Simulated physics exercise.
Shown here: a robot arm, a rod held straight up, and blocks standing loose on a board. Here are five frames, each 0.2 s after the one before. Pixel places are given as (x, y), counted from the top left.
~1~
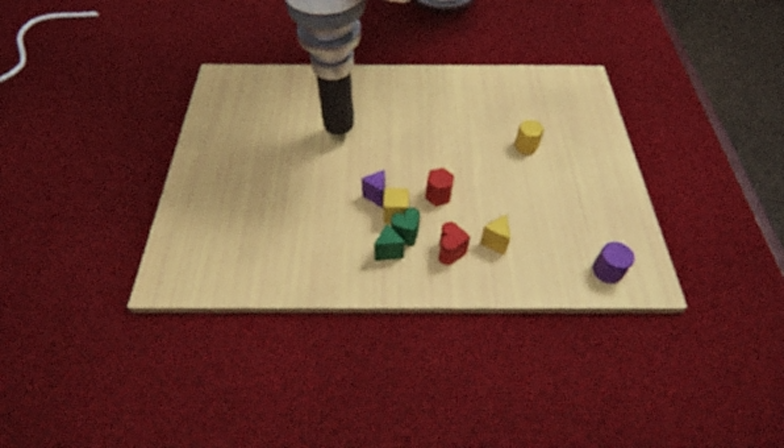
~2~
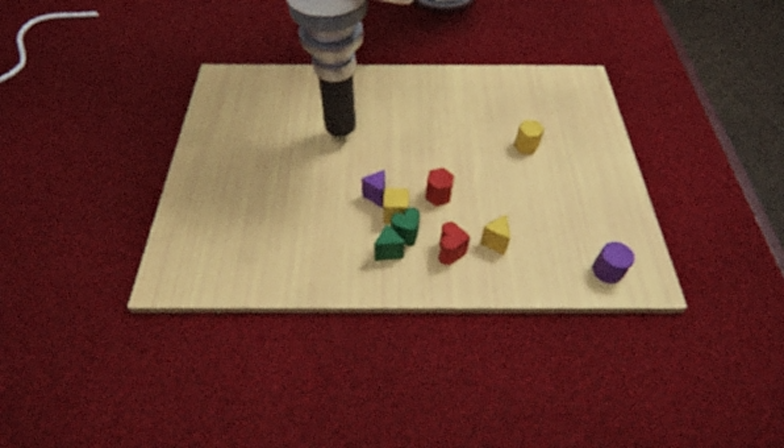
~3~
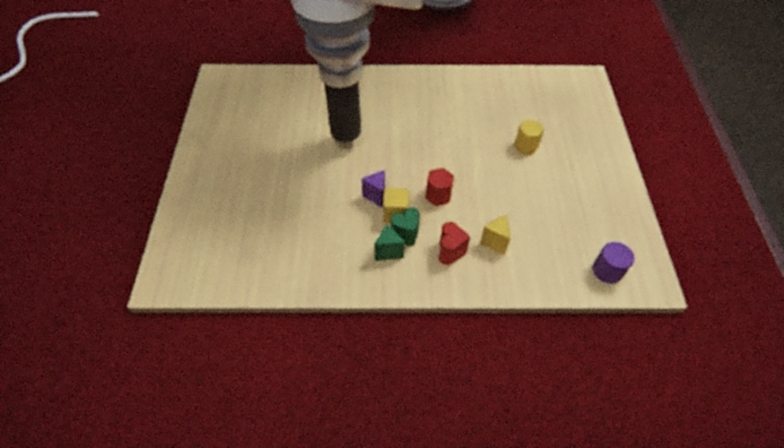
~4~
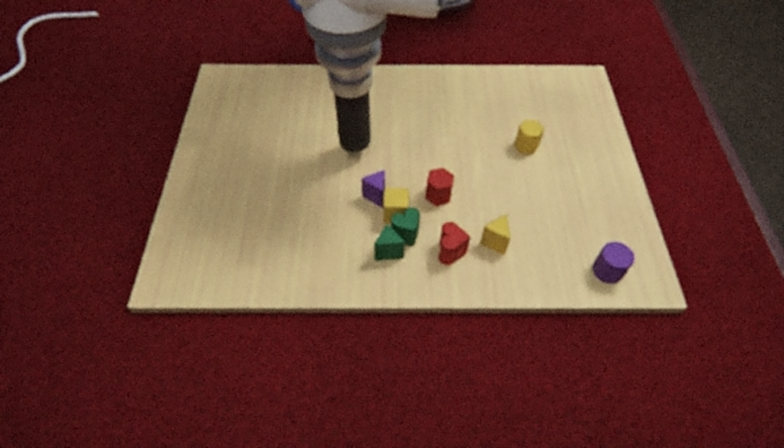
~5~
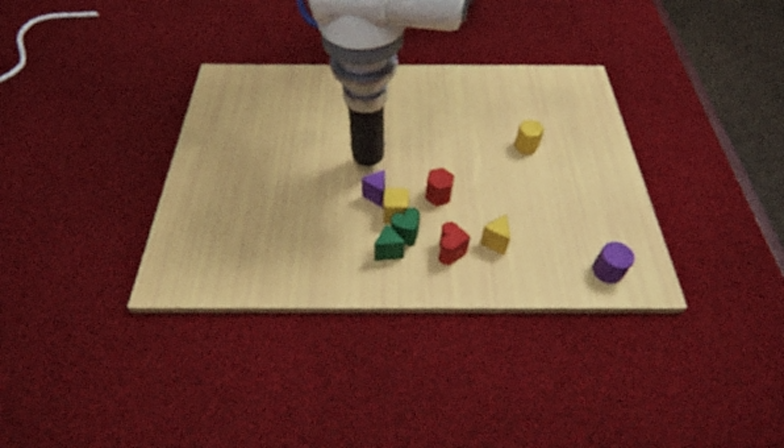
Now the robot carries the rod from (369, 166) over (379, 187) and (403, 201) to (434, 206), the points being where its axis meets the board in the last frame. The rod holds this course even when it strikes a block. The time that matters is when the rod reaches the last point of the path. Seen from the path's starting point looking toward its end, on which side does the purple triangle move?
So, looking from the first point of the path to the last, the purple triangle moves rightwards.
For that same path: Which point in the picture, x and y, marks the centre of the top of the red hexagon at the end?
At pixel (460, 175).
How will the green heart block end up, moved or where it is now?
It travels a centimetre or more.
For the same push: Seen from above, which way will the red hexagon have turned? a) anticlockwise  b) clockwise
Letter a.
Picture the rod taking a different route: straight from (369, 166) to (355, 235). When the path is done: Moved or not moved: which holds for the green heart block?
Same place.
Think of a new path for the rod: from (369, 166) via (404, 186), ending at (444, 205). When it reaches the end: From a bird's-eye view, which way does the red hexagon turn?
Viewed from above, counterclockwise.
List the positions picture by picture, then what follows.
The first picture shows rod's lower end (339, 124); purple triangle (376, 179); yellow square piece (396, 197); green heart block (407, 218); red hexagon (441, 177).
The second picture shows rod (341, 126); blocks still.
The third picture shows rod (346, 132); blocks still.
The fourth picture shows rod (355, 141); blocks still.
The fifth picture shows rod (368, 155); purple triangle (376, 179); yellow square piece (396, 197); green heart block (407, 218); red hexagon (441, 177).
The first path, step by step. One third of the way, rod (379, 177); purple triangle (378, 190), turned 30° clockwise; yellow square piece (399, 200).
Two thirds of the way, rod (404, 190); purple triangle (377, 197), turned 50° clockwise; yellow square piece (406, 207), turned 10° anticlockwise; green heart block (413, 226), turned 15° clockwise.
At the end, rod (435, 195); purple triangle (377, 197), turned 50° clockwise; yellow square piece (414, 209); green heart block (414, 230), turned 30° clockwise; red hexagon (460, 175), turned 40° anticlockwise.
